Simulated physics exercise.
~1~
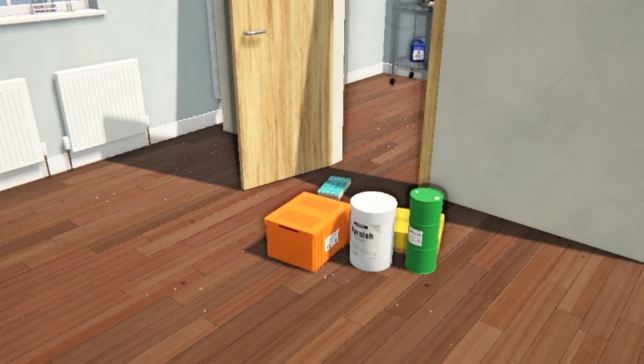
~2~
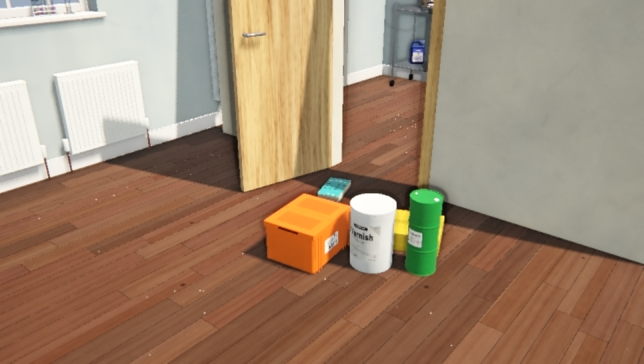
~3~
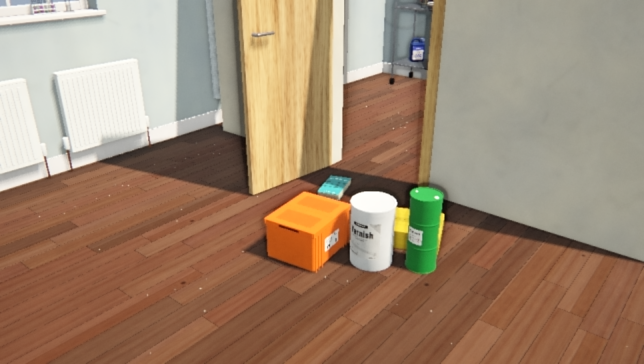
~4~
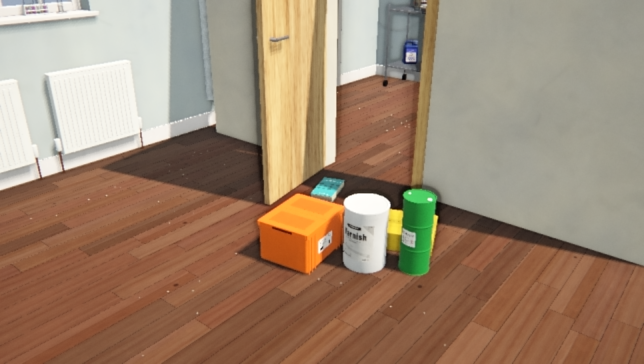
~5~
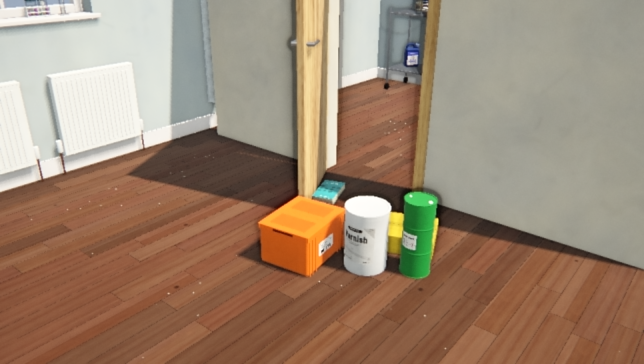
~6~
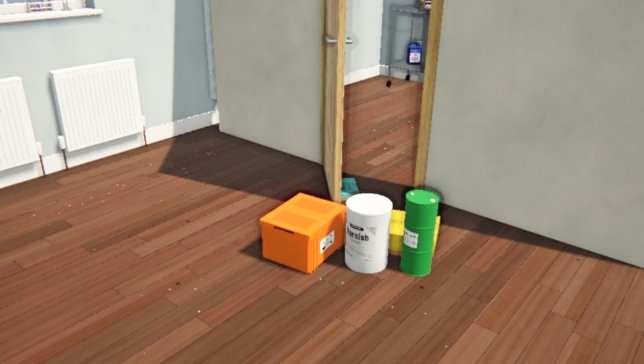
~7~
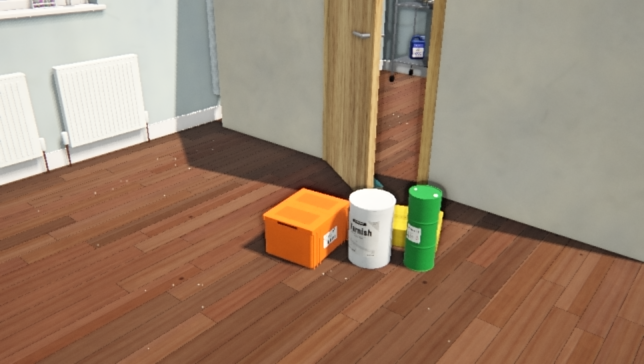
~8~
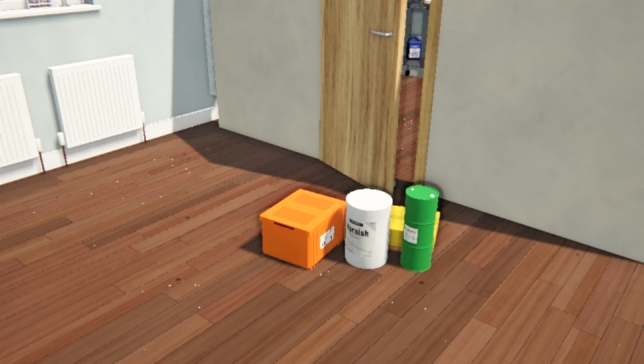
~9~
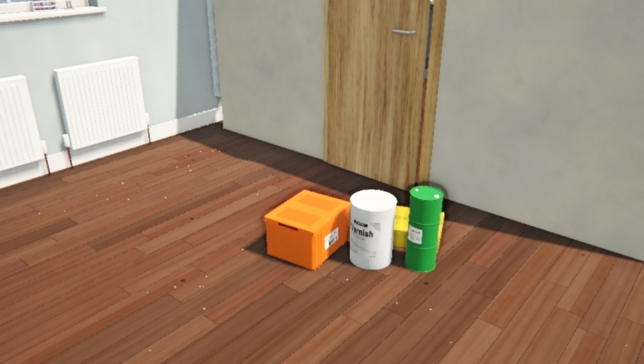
A wooden door swings fully shut, pushing a small turquoise book right until it disappears.
